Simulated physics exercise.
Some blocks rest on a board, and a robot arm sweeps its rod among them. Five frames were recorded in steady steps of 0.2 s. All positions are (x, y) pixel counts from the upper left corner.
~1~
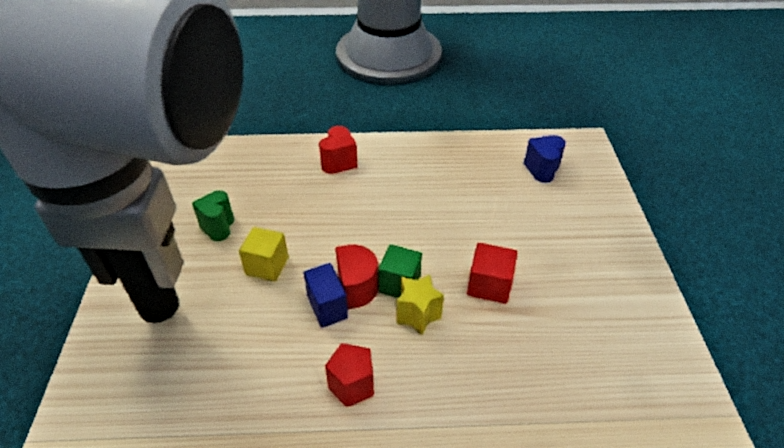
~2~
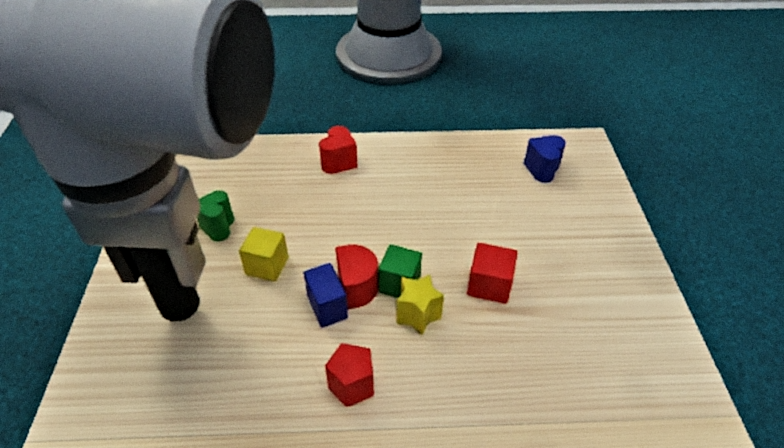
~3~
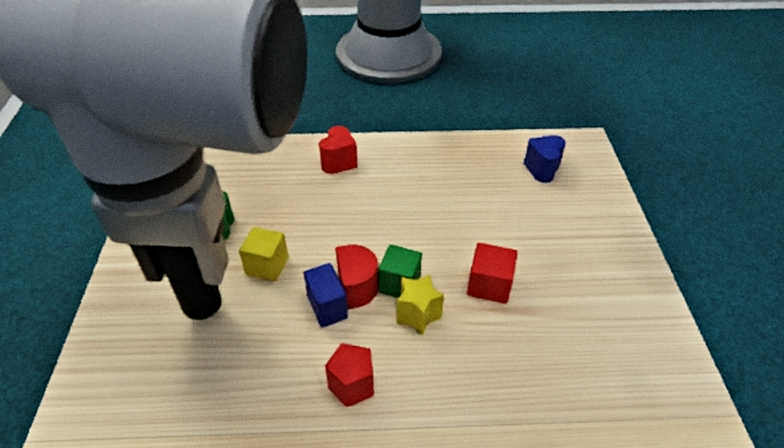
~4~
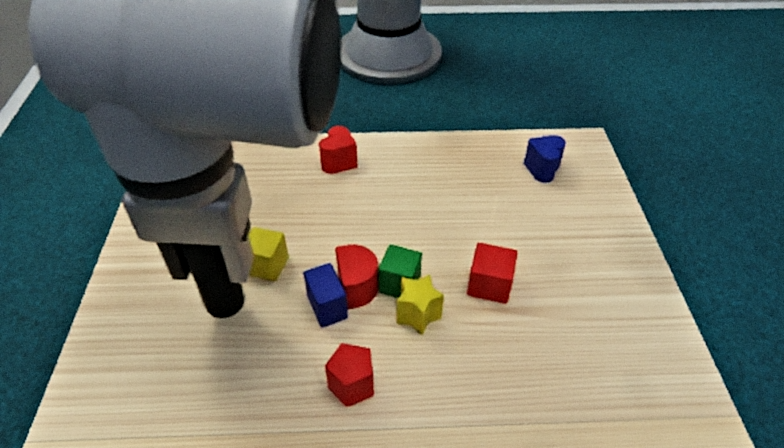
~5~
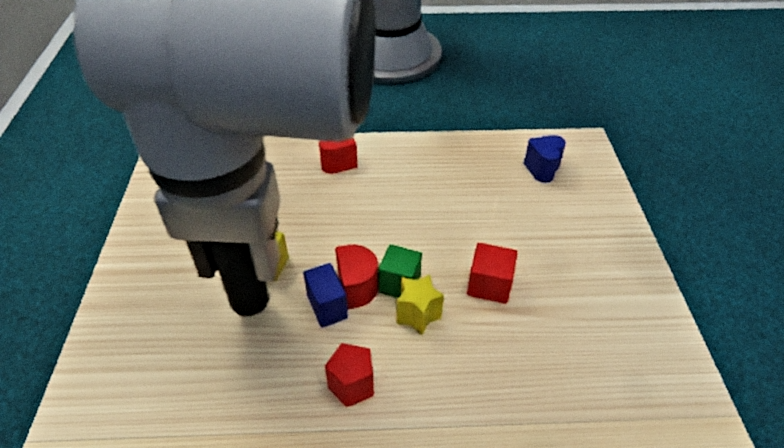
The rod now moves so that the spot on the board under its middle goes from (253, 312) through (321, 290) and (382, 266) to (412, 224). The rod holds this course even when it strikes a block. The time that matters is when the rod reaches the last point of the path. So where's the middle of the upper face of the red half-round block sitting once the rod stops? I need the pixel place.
Answer: (453, 250).
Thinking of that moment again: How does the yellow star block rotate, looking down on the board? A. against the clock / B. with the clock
B (with the clock)
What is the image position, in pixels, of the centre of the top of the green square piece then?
For the centre of its top, I'd go with (493, 259).
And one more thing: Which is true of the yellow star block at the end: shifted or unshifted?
It will be nudged away from its spot.
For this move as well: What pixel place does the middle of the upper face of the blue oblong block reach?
My estimate: (417, 250).
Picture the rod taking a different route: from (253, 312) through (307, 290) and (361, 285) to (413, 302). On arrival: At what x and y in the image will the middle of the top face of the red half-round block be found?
At roughly (452, 287).
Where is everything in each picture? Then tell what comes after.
In the first picture, rod's lower end (160, 308); blue oblong block (324, 282); red half-round block (356, 262); green square piece (401, 260); yellow star block (419, 291).
In the second picture, rod (181, 307); blocks still.
In the third picture, rod (203, 305); blocks still.
In the fourth picture, rod (226, 303); blocks still.
In the fifth picture, rod (250, 302); blue oblong block (324, 282); red half-round block (356, 262); green square piece (401, 260); yellow star block (419, 291).
On the path given first. One third of the way, rod (321, 280); blue oblong block (353, 276), turned 25° clockwise; red half-round block (387, 263), turned 15° clockwise; green square piece (426, 258), turned 30° anticlockwise.
Two thirds of the way, rod (383, 255); blue oblong block (412, 254), turned 45° clockwise; red half-round block (448, 251), turned 35° clockwise; green square piece (488, 258); yellow star block (433, 296), turned 40° clockwise.
At the end, rod (412, 214); blue oblong block (417, 250), turned 55° clockwise; red half-round block (453, 250), turned 40° clockwise; green square piece (493, 259); yellow star block (433, 296), turned 40° clockwise.
